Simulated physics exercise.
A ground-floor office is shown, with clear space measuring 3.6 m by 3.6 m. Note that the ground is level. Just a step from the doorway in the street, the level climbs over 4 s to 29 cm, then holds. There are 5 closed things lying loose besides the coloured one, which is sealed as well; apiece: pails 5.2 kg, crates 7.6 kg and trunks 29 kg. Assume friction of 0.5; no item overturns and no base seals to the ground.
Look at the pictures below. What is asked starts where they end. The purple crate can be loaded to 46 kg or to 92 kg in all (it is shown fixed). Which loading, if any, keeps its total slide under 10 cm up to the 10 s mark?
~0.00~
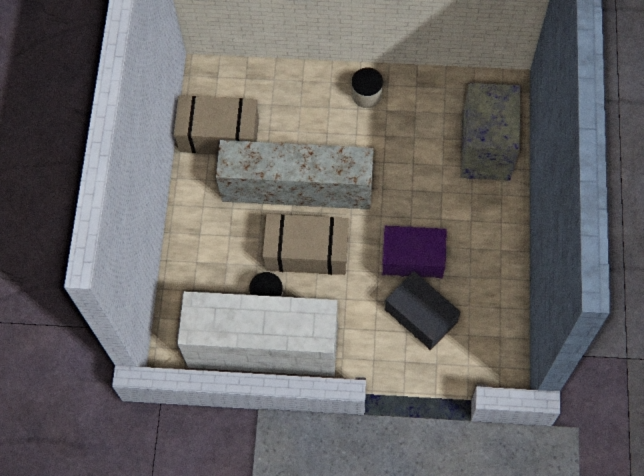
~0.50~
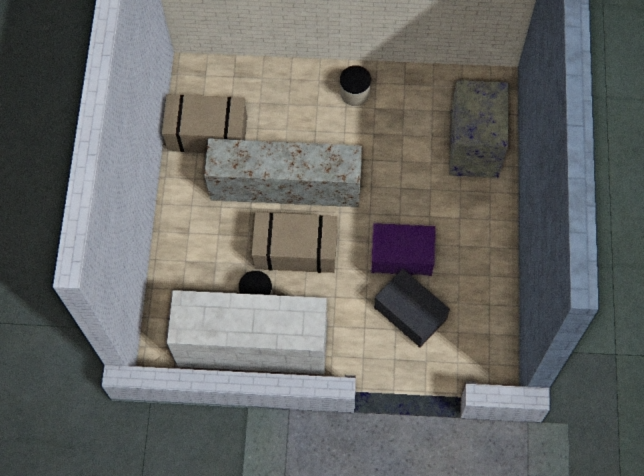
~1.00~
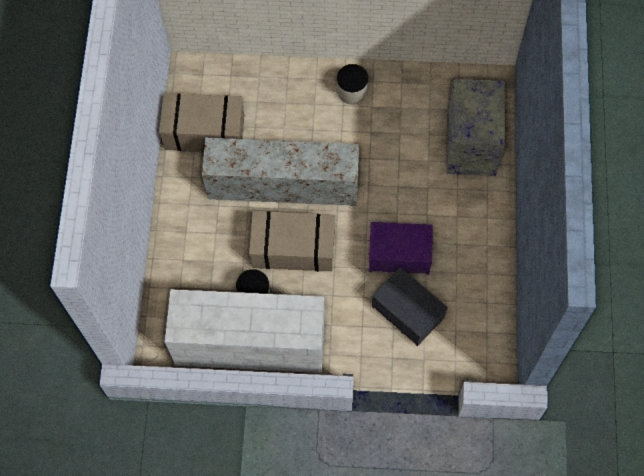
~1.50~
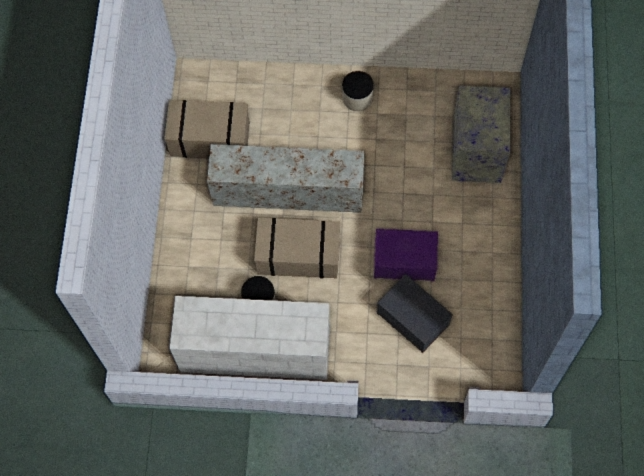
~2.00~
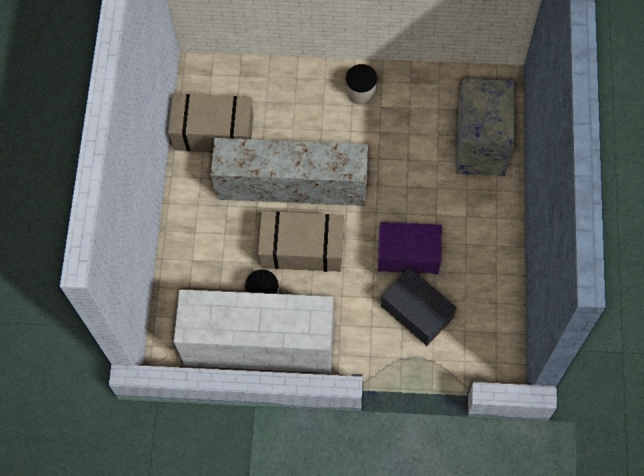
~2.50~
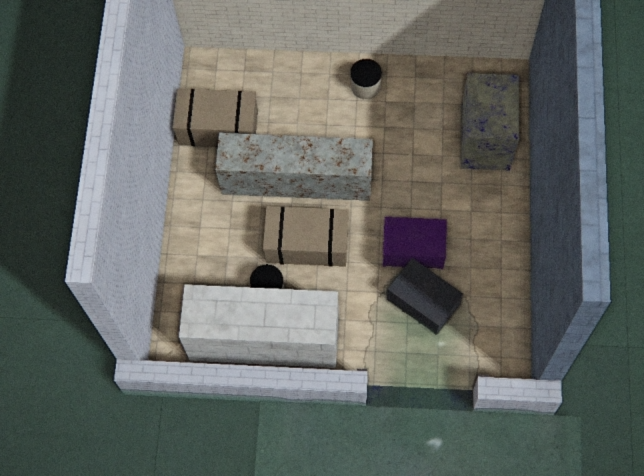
Only the higher one.
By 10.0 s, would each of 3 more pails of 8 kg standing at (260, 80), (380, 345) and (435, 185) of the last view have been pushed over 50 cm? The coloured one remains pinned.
One by one: Not far enough, too far and too far.
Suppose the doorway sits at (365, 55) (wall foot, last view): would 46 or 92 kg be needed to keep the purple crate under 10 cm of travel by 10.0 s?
Then only the heavier mass works.
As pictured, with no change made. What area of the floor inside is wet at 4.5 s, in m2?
My estimate is roughly 6.0 m2.
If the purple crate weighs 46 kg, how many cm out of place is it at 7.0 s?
I'd put it at about 20 cm.
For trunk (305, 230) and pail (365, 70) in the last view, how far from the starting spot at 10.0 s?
Respectively 80 and 140 centimetres.
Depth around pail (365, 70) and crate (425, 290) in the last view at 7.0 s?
Close to 6 and 8 centimetres.
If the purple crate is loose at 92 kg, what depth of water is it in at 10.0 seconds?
Close to 16 cm deep.
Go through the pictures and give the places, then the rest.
The first frame shows the purple crate at (415, 246) rests on the ground; 0.0 m2 under water; 0 of 6 have shifted.
The second frame shows the purple crate at (404, 244), on the bottom; water covers 0.0 m2; 0 of 6 have shifted.
The third frame shows the purple crate at (401, 242), on the bottom; water covers 0.0 m2; 0 of 6 have shifted.
The fourth frame shows the purple crate at (406, 249), on the bottom; 0.0 m2 under water; 0 of 6 have shifted.
The fifth frame shows the purple crate at (410, 242), on the bottom; water covers 0.2 m2; 0 of 6 have shifted.
The sixth frame shows the purple crate at (415, 237), on the bottom; 0.7 m2 under water; 1 of 6 have shifted.
After 3.5 s the purple crate would be 0 cm from its start with 46 kg and 0 cm from its start with 92 kg; 5 cm of water round it then.
After 4.5 s the purple crate would be 0 cm from its start with 46 kg and 0 cm from its start with 92 kg; 8 cm of water round it then.
After 7.0 s the purple crate would be 21 cm from its start with 46 kg and 0 cm from its start with 92 kg; 14 cm of water round it then.
After 10.0 s the purple crate would be 141 cm from its start with 46 kg and 0 cm from its start with 92 kg; 16 cm of water round it then.
